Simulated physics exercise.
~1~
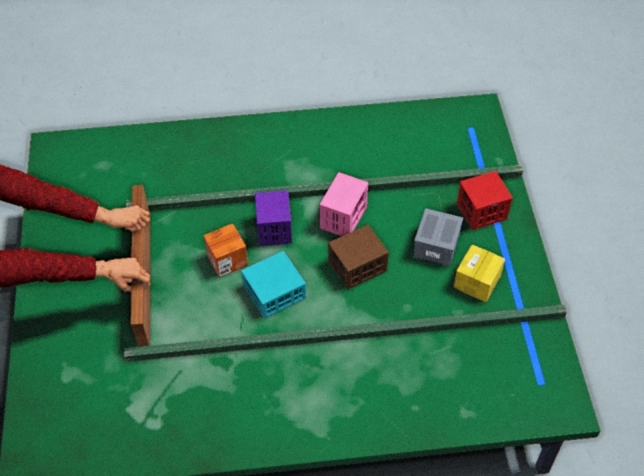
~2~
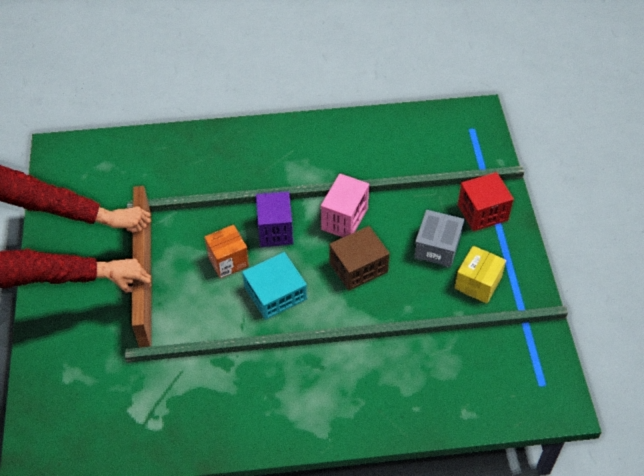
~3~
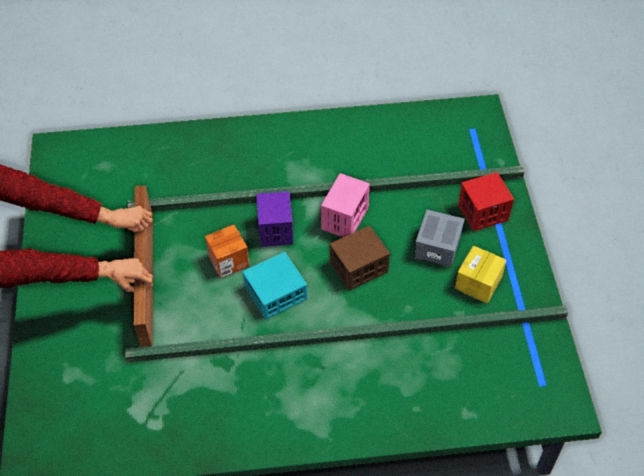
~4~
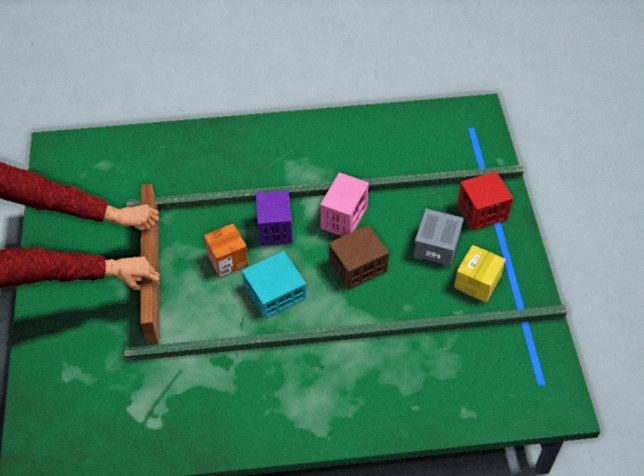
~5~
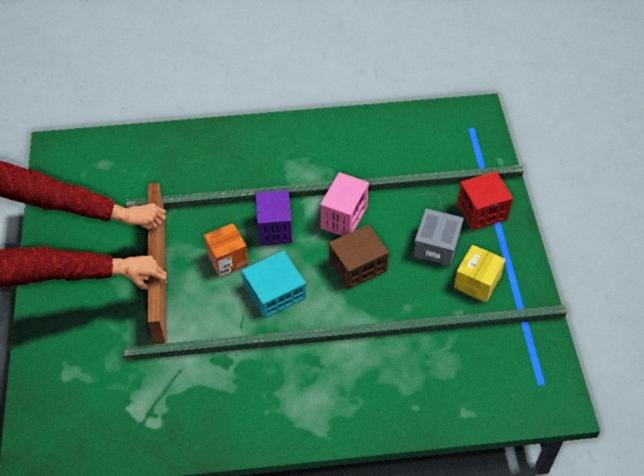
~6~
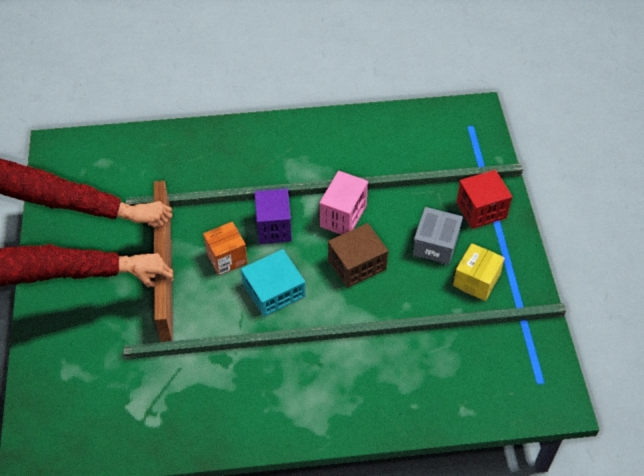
A green tabletop, paler in smudged patches and set on a grey floor, is seen from above at a slant. Between two thin rails lie orange, purple, turquoise, pink, brown, grey, yellow and red boxes and crates, with blue tape crossing at the right. Two red-sleeved arms at left hold a wooden plank still, then push it slightly rightward, while the loads and view stay essentially unmoving.
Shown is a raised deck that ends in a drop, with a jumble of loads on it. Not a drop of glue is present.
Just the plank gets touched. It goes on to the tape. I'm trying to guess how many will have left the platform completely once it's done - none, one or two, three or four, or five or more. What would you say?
I would say five or more leave it.
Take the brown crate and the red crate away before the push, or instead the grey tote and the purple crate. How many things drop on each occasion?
3, then 3.
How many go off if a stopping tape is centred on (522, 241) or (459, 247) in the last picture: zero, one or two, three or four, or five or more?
5 or more; 1 or 2.
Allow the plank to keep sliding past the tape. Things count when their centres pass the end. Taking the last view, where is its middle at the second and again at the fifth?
I'd put it close to (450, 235) and later close to (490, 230).
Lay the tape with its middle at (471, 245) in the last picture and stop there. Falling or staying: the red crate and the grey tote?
The red crate goes down, the grey tote goes down.
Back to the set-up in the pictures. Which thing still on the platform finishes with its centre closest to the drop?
It is the turquoise crate.
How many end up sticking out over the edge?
That'd be 1.
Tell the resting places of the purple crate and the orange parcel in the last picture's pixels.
Listed as asked: First (510, 195), and then (518, 226).
A little later, none off yet; red crate at rest near (484, 199); yellow box at rest near (479, 272); grey tote at rest near (437, 236).
Next, none off yet; red crate at rest near (484, 199); yellow box moving near (481, 273); grey tote shifted a little near (460, 233).
Later still, none off yet; red crate shifted about its own width near (519, 194); yellow box shifted about its own width near (519, 278); grey tote shifted well along near (529, 231).
When it is over, the number that fall off is five or more; down, pink crate, brown crate, grey tote, yellow box and red crate.
